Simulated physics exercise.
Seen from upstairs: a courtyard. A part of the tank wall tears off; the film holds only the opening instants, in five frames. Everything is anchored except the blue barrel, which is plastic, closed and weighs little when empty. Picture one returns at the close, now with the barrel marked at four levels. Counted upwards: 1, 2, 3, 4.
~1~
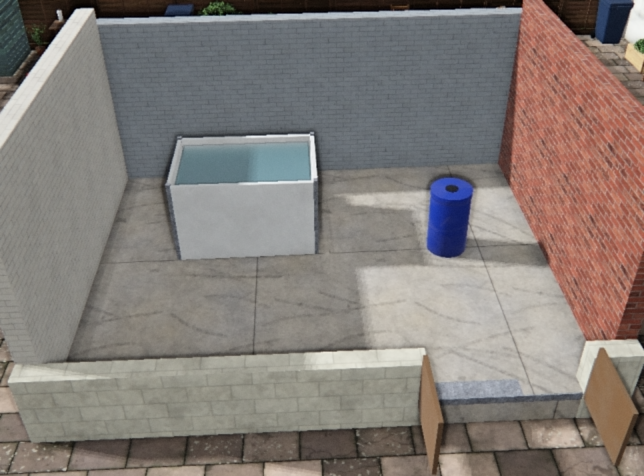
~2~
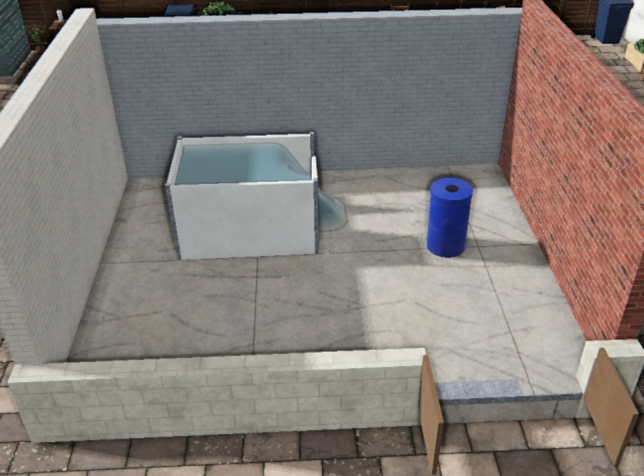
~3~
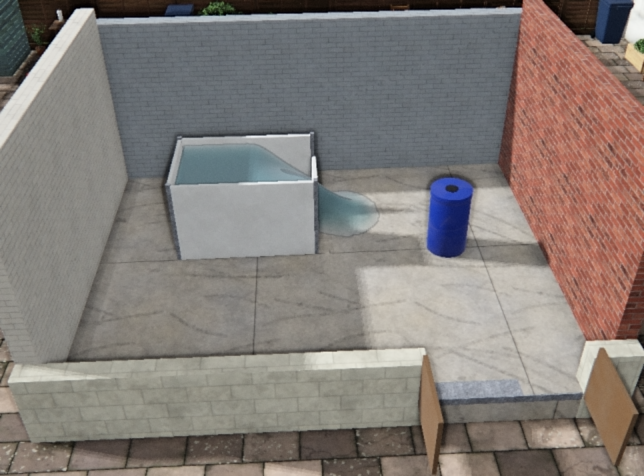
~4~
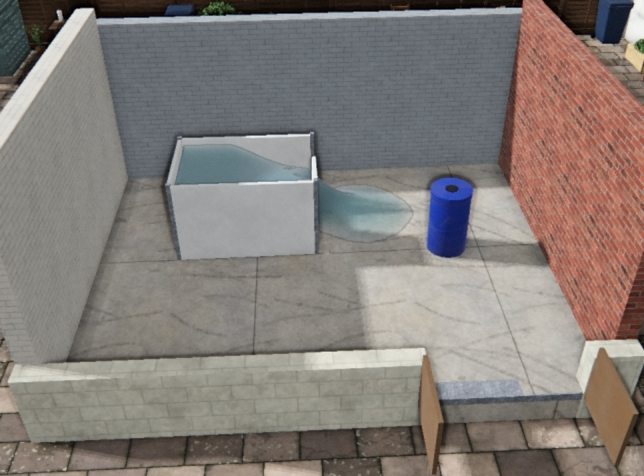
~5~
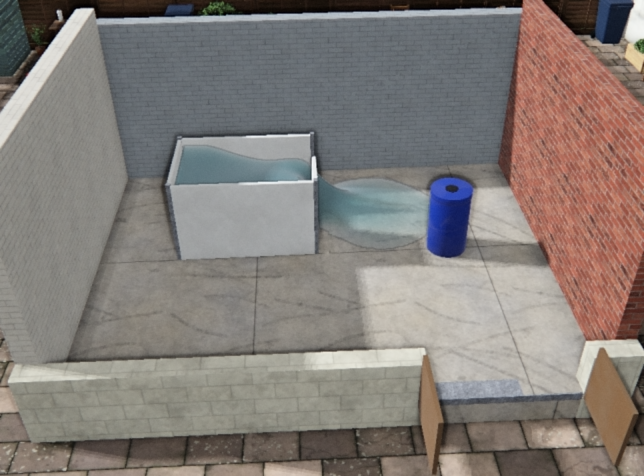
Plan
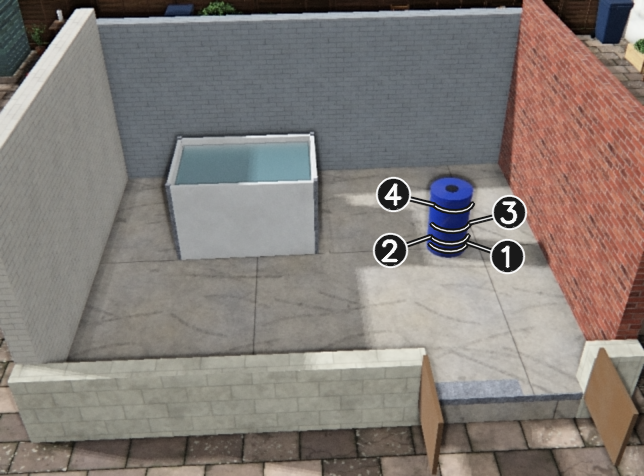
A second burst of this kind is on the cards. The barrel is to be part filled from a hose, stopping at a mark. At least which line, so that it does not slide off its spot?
I would pick mark 3.
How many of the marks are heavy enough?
Two of them.
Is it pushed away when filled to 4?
No, that is safe.
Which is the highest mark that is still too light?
That would be 2.
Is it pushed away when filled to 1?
Yes.
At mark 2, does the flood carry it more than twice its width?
No.
On the marked copy, 1 at (451, 251); 2 at (452, 243); 3 at (453, 231); 4 at (455, 211); from the bottom up 1, 2, 3, 4.
Choosing 1, it is washed out through the gate.
Choosing 2, it is pushed about its own width away.
Choosing 3, it does not move.
Choosing 4, it does not move.
